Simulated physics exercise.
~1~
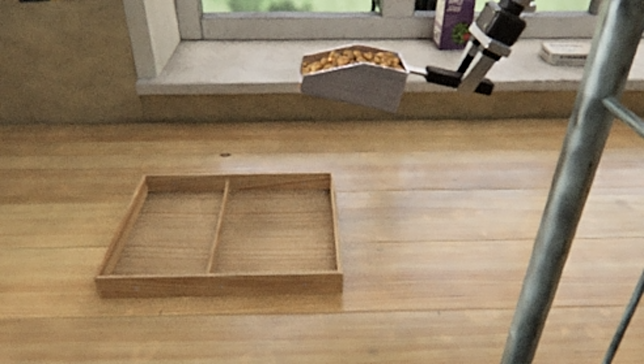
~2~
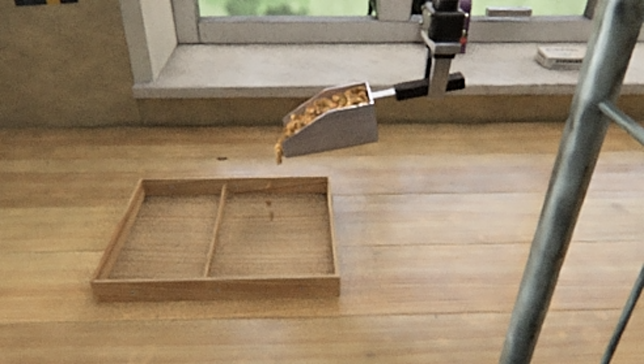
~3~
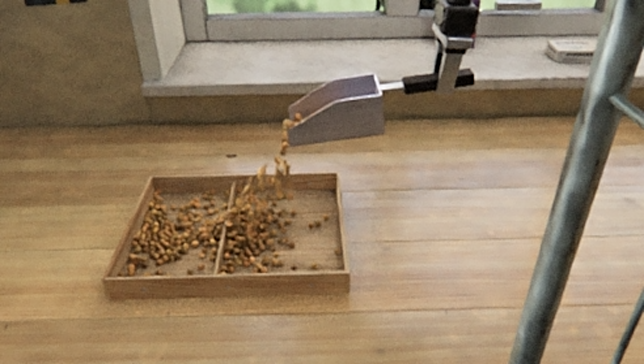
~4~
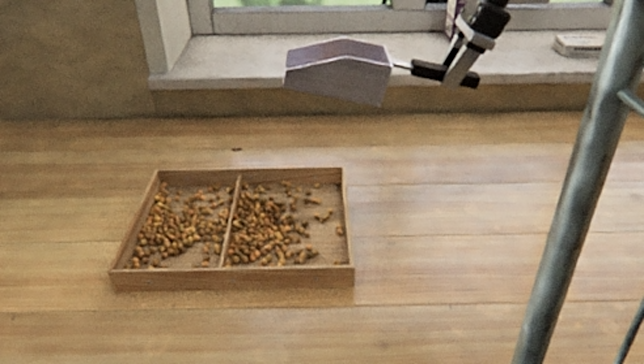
A gripper tips a scoop of chickpeas into a divided wooden tray, then lifts it away.
